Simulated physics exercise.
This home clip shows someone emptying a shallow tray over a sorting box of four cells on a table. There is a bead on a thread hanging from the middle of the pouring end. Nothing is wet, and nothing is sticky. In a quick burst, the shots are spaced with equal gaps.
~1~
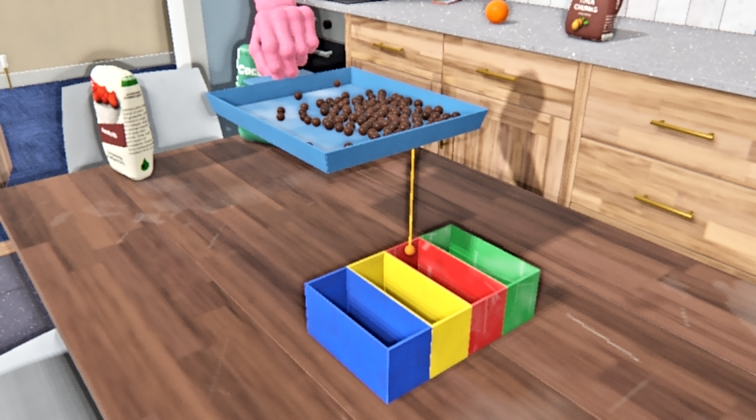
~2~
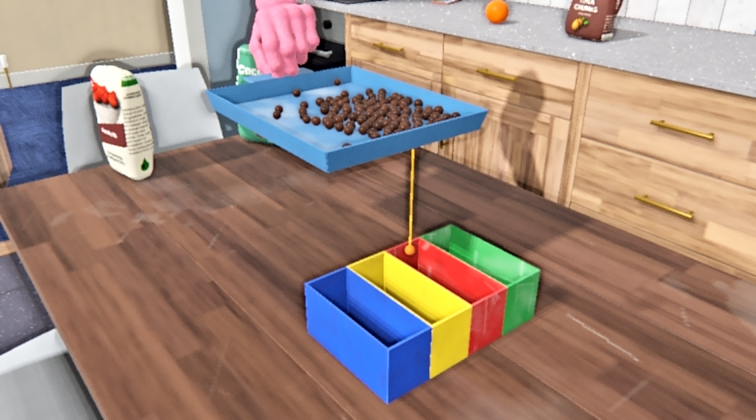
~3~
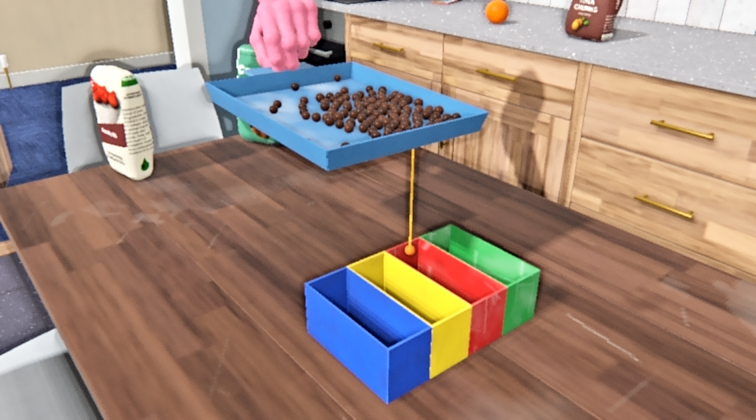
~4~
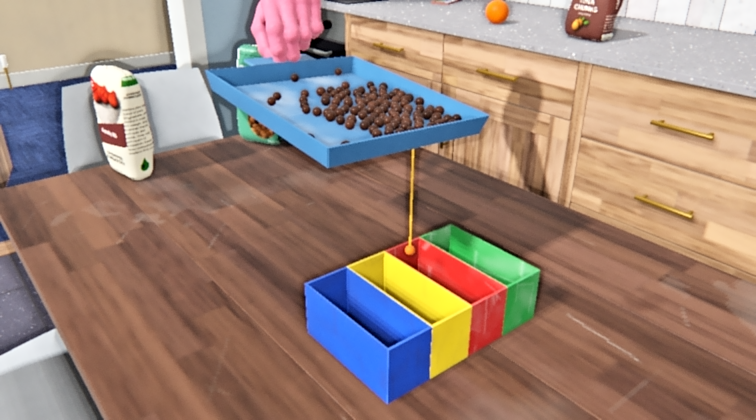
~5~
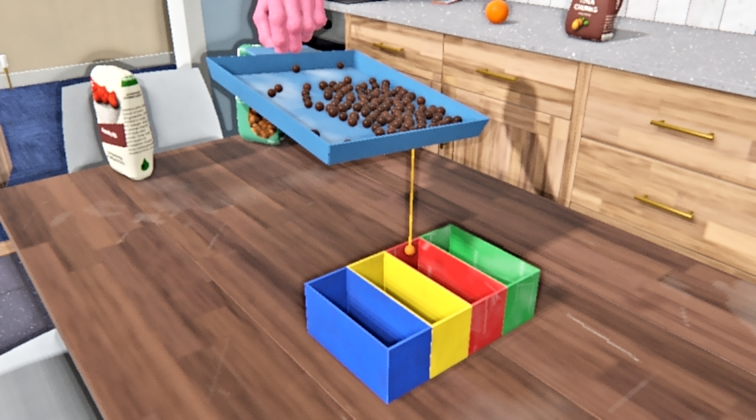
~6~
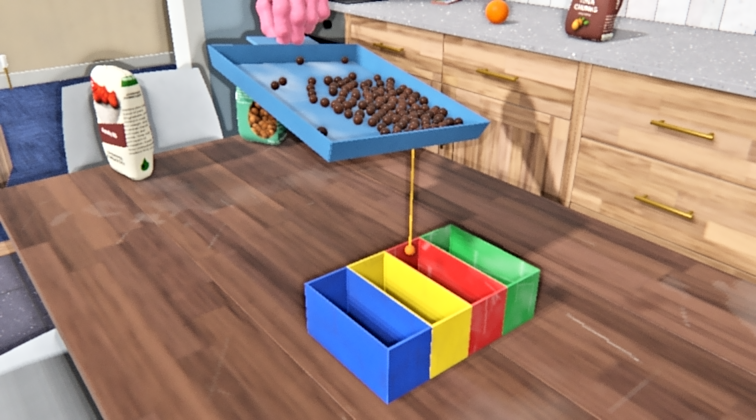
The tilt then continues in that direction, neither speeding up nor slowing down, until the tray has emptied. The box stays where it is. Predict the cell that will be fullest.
I would say the green cell.
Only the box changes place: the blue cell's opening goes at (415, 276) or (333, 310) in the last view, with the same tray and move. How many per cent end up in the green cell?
It would be near 10 per cent first and near 0 per cent second.
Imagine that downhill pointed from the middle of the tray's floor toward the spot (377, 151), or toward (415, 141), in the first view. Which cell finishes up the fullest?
Try A: The cell in blue / try B: The cell in green.
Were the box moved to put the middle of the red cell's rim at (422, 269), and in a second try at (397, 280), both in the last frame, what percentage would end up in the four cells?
Around 10 then around 0 per cent.
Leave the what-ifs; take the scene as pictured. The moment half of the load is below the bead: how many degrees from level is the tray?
Approx. 80° from level.
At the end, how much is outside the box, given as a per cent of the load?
I'd say around 50 per cent.
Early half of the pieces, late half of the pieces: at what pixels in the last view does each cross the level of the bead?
Near (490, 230) to start, and near (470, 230) afterwards.
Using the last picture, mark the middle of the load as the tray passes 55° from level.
The middle of the pieces sits at roughly (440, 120).
Soon, tray tipped steeply; nearly all on the tray; a stray few falling or outside the box.
A while on, tray tipped right over; a small part on the tray; about a third in the green cell; a stray few in the red cell; about half falling or outside the box.
Towards the end, tray tipped past a quarter turn; about half in the green cell; a stray few in the red cell; about half falling or outside the box.
Finally, tray tipped past a quarter turn; about half in the green cell; a stray few in the red cell; none in the blue cell; none in the yellow cell; about half outside the box.
